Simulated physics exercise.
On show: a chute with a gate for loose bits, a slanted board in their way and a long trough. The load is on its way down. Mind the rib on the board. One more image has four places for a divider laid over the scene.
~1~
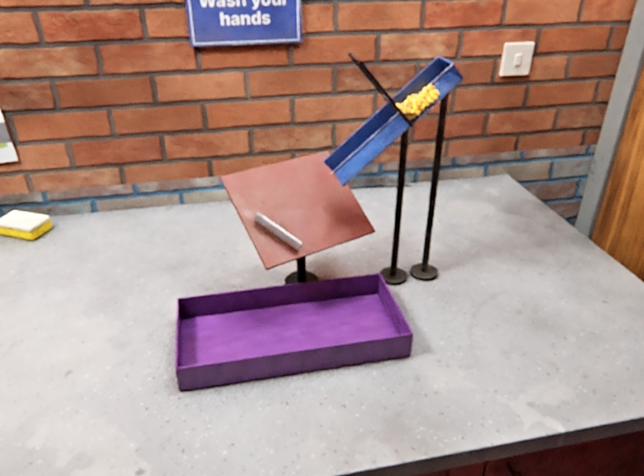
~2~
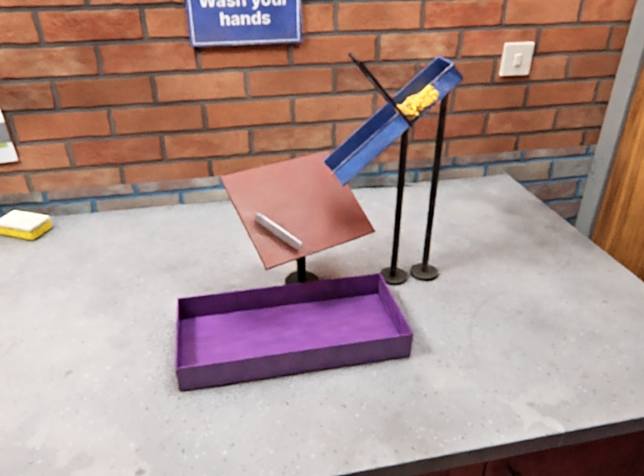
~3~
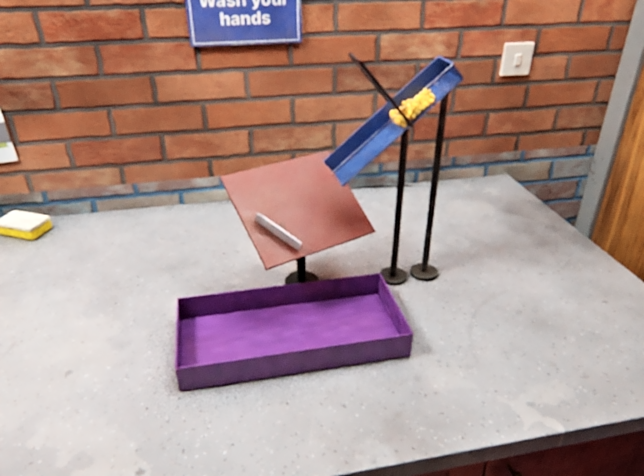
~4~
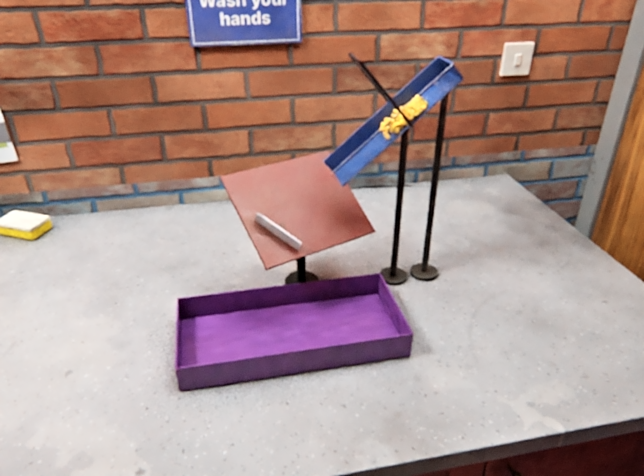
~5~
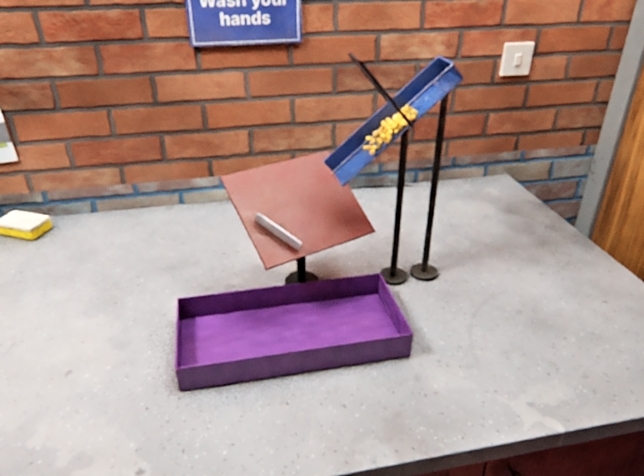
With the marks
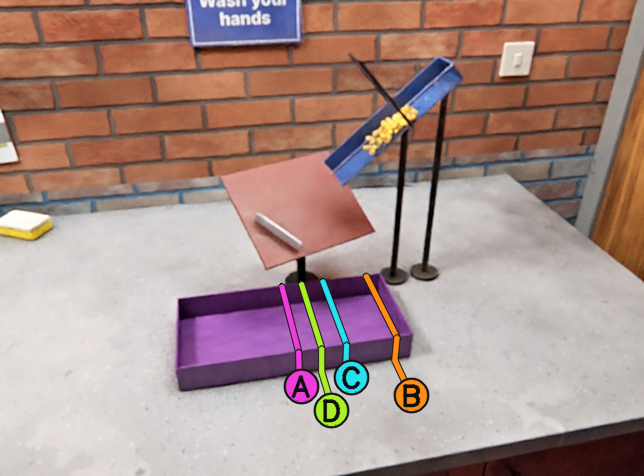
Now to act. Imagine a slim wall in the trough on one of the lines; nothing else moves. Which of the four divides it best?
The best line is C.
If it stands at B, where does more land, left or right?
The left side.
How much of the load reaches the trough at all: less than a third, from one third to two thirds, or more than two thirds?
It is more than two thirds.
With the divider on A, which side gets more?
Right.
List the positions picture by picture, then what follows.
The first frame shows load behind the gate at (416, 107), puffed corn balls; lip of the chute at (339, 180), sloping fairly steeply.
The second frame shows middle of the board at (300, 204), tilted fairly steeply; middle of its low edge at (324, 249); of its high edge at (277, 163).
The third frame shows front corners of the trough at (176, 368) and (413, 334), empty; front of the load at (396, 121).
The fourth frame shows middle of the load at (404, 117); its front at (388, 137), about a quarter of the way to the lip; rib from (258, 213) to (302, 243).
The fifth frame shows middle of the load at (393, 127); its front at (365, 148), about half of the way to the lip.
On the marked copy, line A crosses the front rim at (298, 350); line B crosses the front rim at (396, 336); line C crosses the front rim at (346, 343); line D crosses the front rim at (321, 347).
Choosing A, of what is caught, a stray few on the left of the divider, nearly all on the right.
Choosing B, of what is caught, all on the left of the divider, none on the right.
Choosing C, of what is caught, about half on the left of the divider, about half on the right.
Choosing D, of what is caught, a small part on the left of the divider, nearly all on the right.
